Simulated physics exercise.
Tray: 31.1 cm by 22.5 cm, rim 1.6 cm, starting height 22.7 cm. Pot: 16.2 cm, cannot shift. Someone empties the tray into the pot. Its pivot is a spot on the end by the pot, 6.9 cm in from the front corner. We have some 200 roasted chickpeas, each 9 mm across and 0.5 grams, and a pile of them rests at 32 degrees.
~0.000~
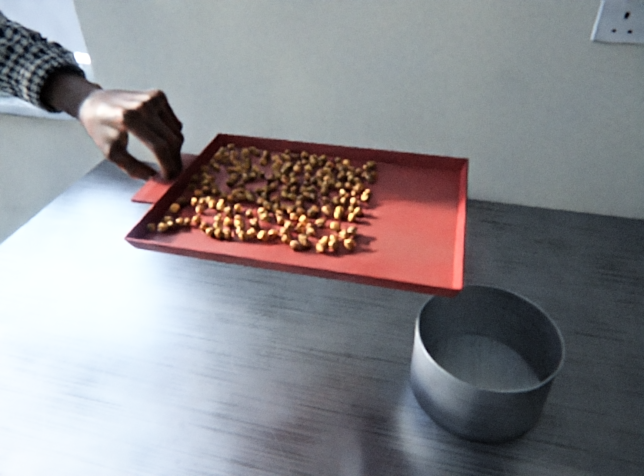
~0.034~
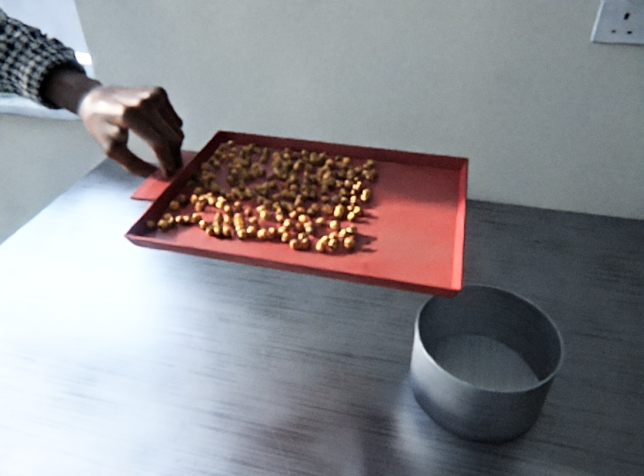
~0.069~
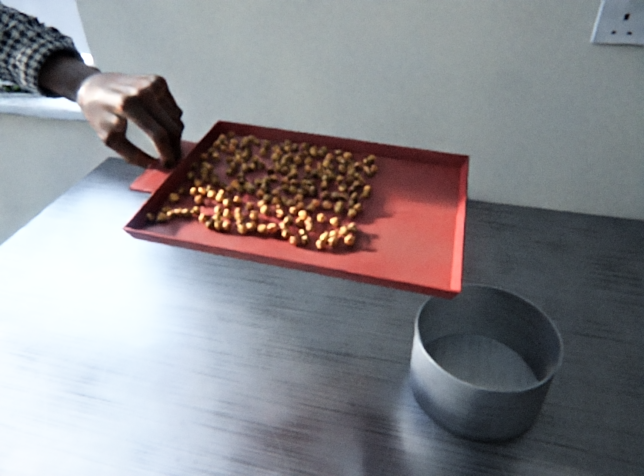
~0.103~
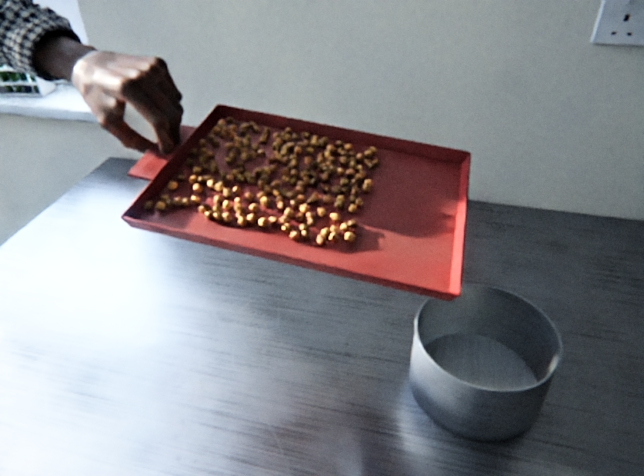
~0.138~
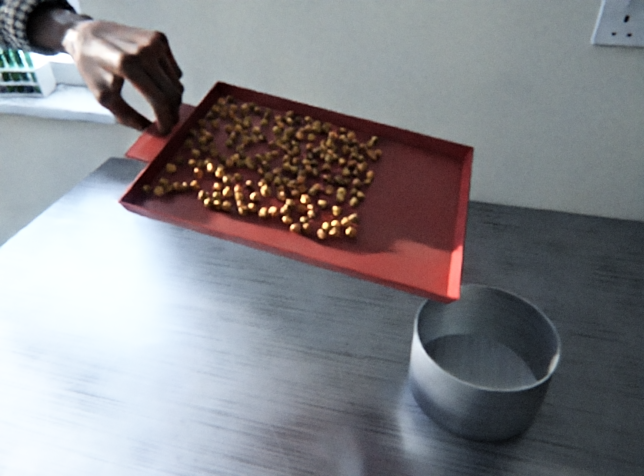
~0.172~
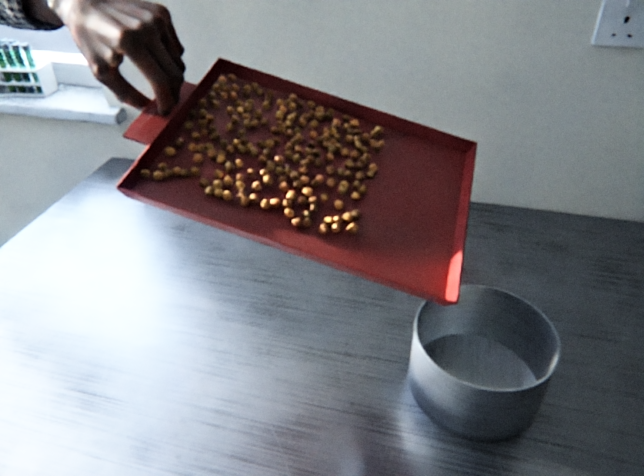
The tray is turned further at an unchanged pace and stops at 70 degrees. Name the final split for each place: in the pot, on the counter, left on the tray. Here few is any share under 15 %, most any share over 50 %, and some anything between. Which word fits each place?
Pot: Few; counter: Most; tray: Few.
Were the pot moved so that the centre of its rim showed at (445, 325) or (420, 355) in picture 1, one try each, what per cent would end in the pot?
I'd say close to 0 percent for the first spot and 20 percent for the second.
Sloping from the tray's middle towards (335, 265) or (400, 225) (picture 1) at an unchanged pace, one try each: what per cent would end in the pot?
0 and 50 %.
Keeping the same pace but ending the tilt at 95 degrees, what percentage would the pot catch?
Roughly 5 percent.
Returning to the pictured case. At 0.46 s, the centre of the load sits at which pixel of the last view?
The middle of the load should be at about (380, 161) by then.
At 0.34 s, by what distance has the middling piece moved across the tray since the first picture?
By then it sits near 1 cm from where it began.
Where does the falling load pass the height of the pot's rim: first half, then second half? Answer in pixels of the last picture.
Roughly (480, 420) to start, and after that (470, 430).
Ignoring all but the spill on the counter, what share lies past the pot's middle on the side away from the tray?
I'd put it close to 80 per cent.
After 0.34 s, tilt 45 degrees; the tray holds 100 %, the pot 0 %.
After 0.46 s, tilt 64 degrees; the tray holds 100 %, the pot 0 %.
Then, at 0.70 s, tilt 70 degrees; the tray holds 10 %, the pot 0 %.
By 1.6 s all is still; pot 5 %, counter 90 %, tray 5 %.
